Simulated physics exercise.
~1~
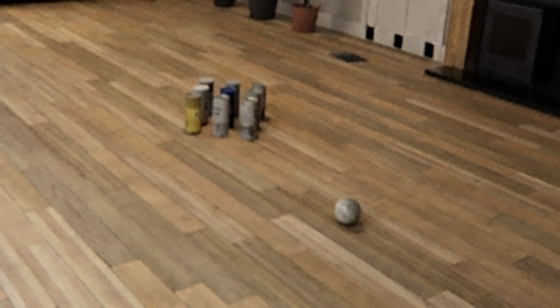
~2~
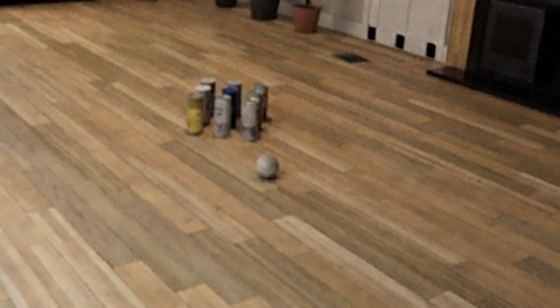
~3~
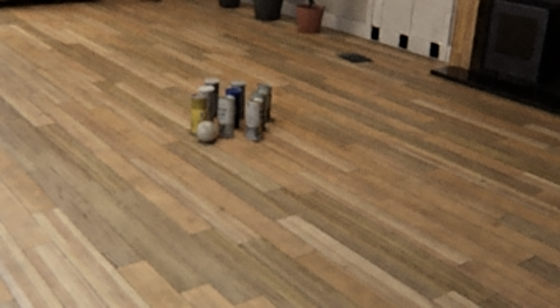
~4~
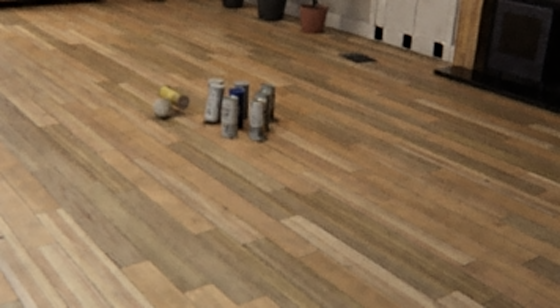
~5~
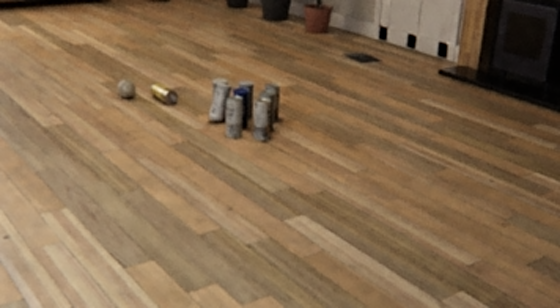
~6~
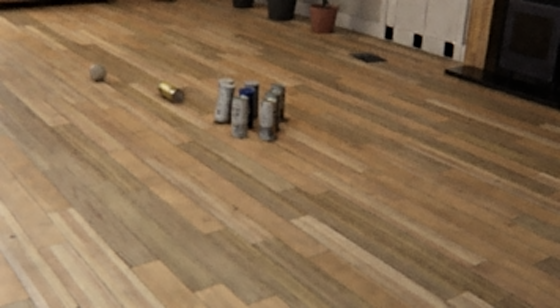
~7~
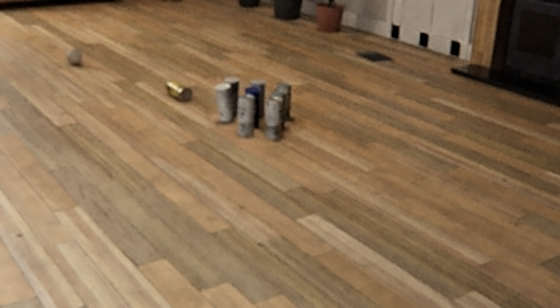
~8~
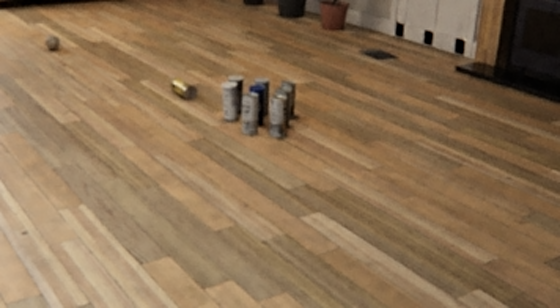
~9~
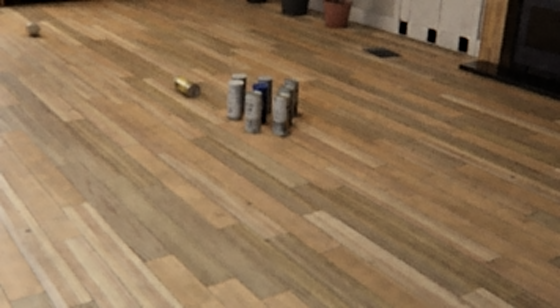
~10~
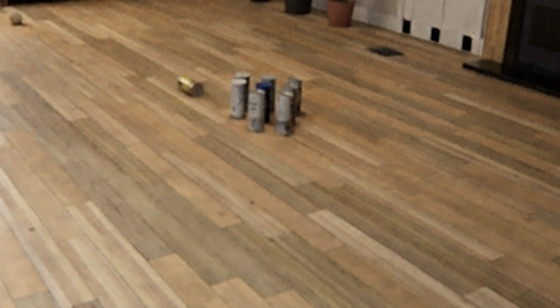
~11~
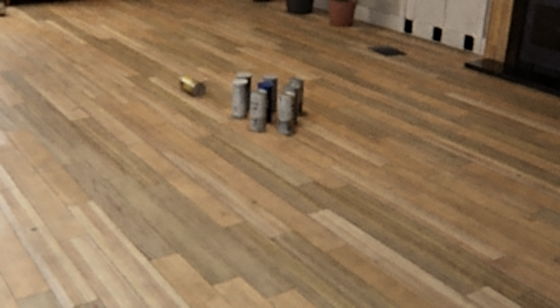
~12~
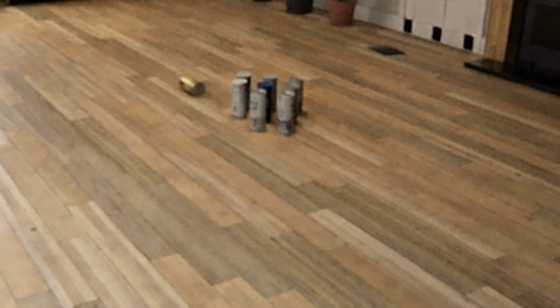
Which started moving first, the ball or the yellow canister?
The ball started moving first. It was already rolling across the floor while the yellow canister still stood in place, and the canister only moved once the ball reached it.
A grey ball rolled across the wooden floor toward a cluster of standing canisters and knocked over the yellow one at the left edge. The ball kept rolling out of view at the upper left, leaving the yellow canister lying beside the others, still upright.
